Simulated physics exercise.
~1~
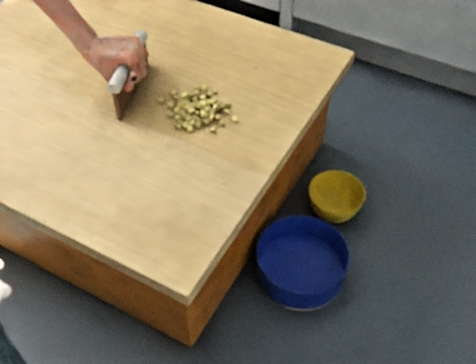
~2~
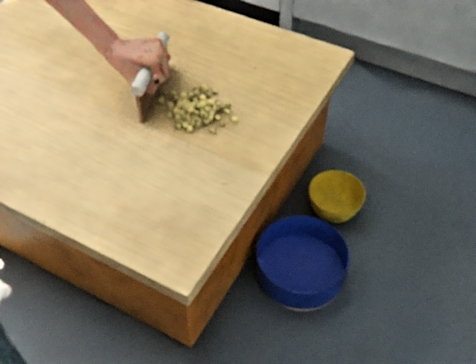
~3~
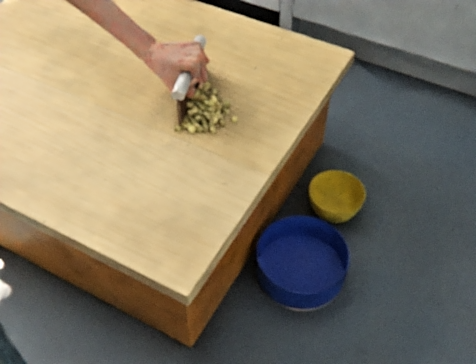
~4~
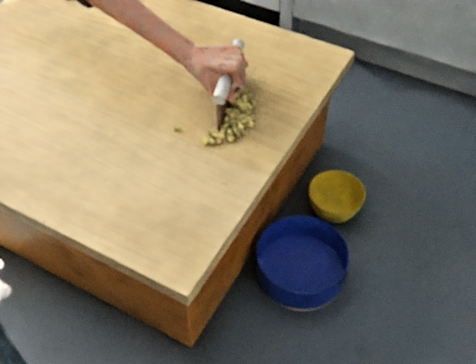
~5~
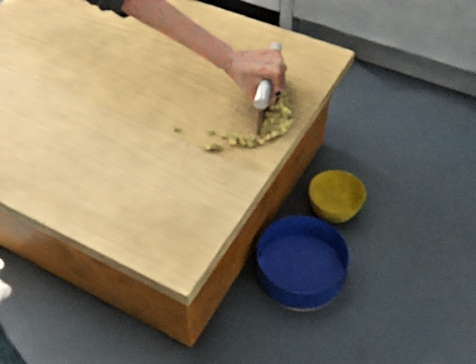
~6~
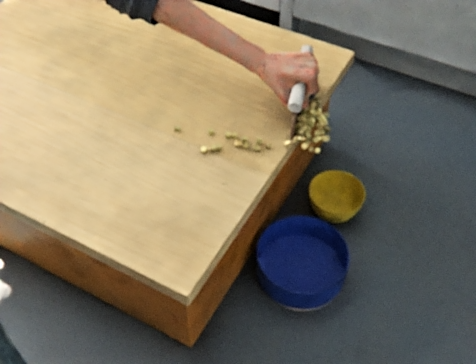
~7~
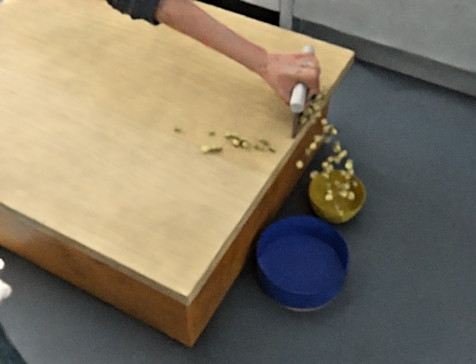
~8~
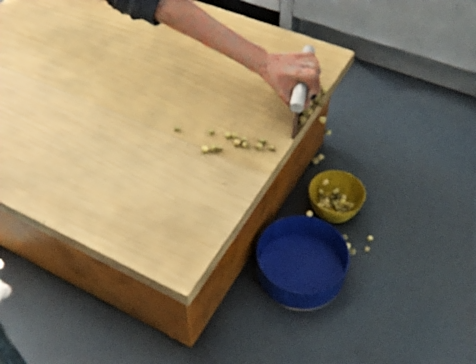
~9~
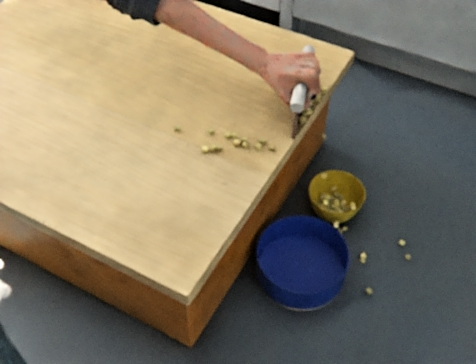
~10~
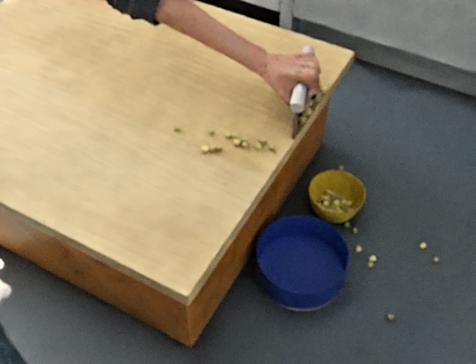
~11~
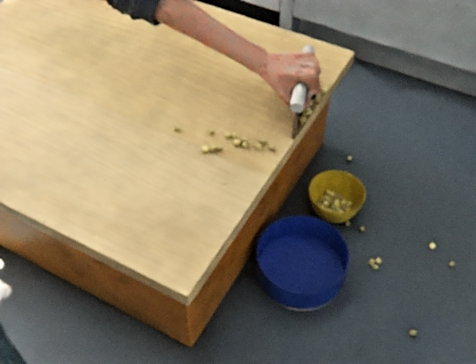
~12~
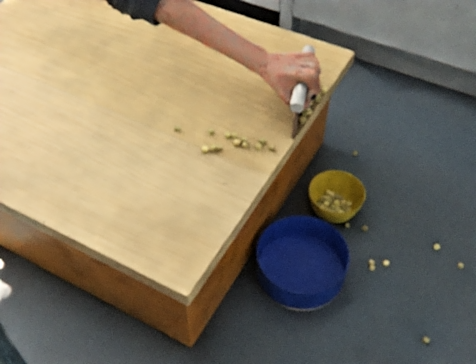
A hand holding a flat scraper with a pale handle moves right across a wooden tabletop toward a loose pile of small yellowish cubes. The blade meets the pile and pushes it toward the right edge, leaving a thin trail of pieces behind. At the edge the scraper stops, and a cluster of cubes spills over the side. Many drop into the yellow bowl on the grey floor below, while others land outside it and scatter to the right. At the end, the blue pot remains empty, several strays lie on the floor, and some pieces stay on the tabletop.
